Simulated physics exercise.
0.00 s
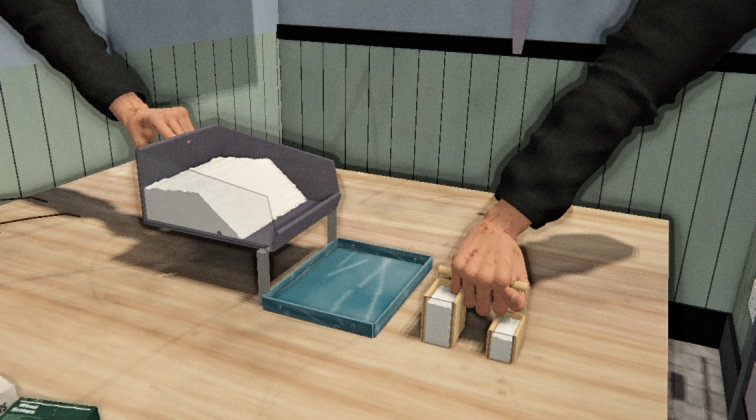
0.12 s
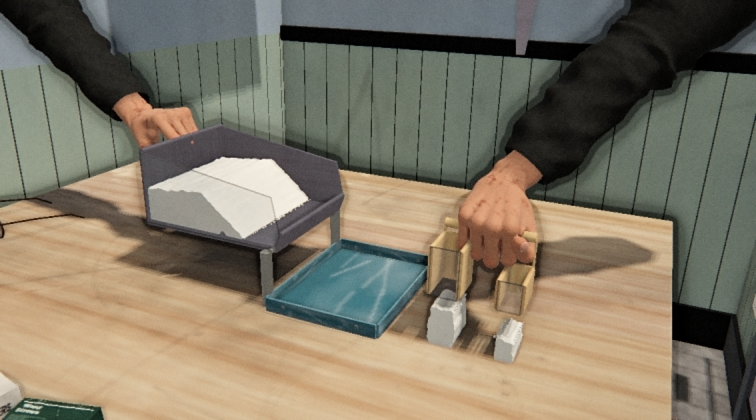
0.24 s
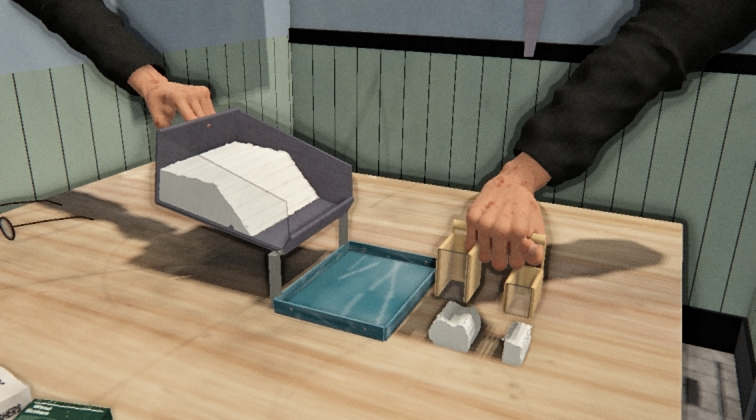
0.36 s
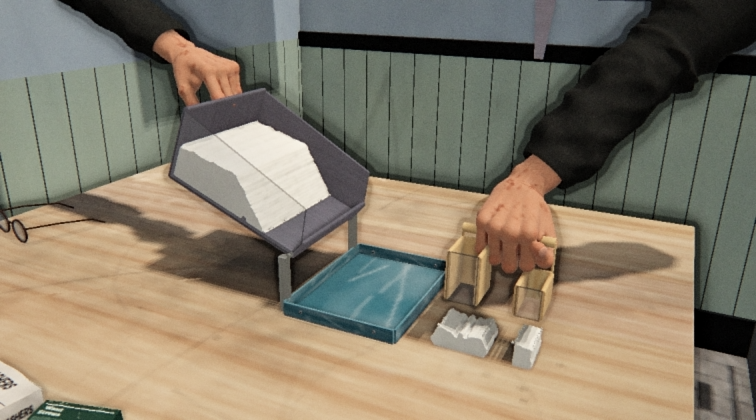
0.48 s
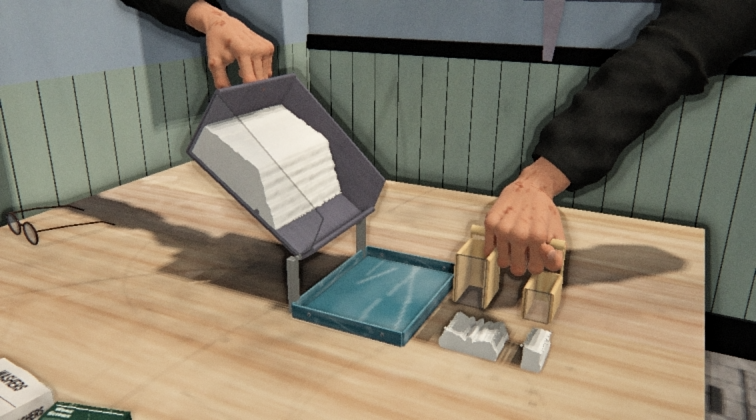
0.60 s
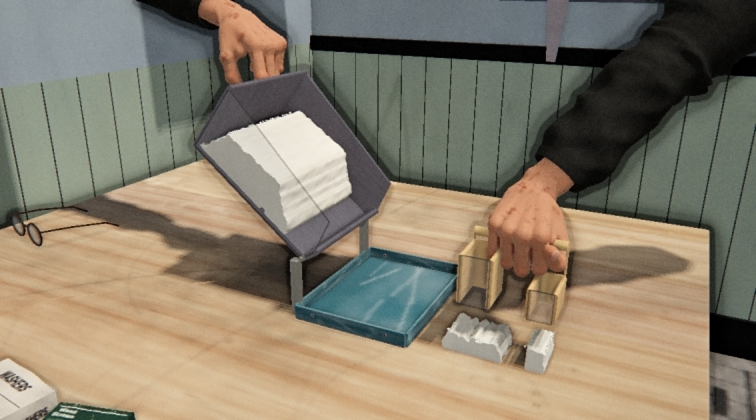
In the video, a hand tilts a dark tray of white flour steadily more steeply beside a shallow blue tray, while another hand lifts two moulds off white blocks; the left block slumps and crumbles lower, the right stays upright.
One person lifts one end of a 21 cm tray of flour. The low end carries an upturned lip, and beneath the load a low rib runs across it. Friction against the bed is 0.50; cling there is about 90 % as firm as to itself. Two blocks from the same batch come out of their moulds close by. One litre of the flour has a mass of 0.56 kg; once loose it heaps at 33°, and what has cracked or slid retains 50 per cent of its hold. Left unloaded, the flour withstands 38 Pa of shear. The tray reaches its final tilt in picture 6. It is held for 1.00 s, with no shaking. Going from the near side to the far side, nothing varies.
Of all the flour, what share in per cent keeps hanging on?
The share that keeps hanging on is about 79 per cent.
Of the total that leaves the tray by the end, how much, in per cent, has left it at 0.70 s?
0 %.
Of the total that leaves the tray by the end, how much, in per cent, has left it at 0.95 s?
Close to 70 in a hundred.
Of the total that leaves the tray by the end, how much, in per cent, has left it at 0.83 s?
Close to 20 in a hundred.
After 0.70 s, the tilt is 39 degrees and 100 % is on the bed.
After 0.83 s, the tilt is 39 degrees and 95 % is on the bed.
After 0.95 s, the tilt is 39 degrees and 85 % is on the bed.
After 1.07 s, the tilt is 39 degrees and 81 % is on the bed.
After 1.57 s, at the end, the tilt is 39 degrees and 79 % is on the bed.
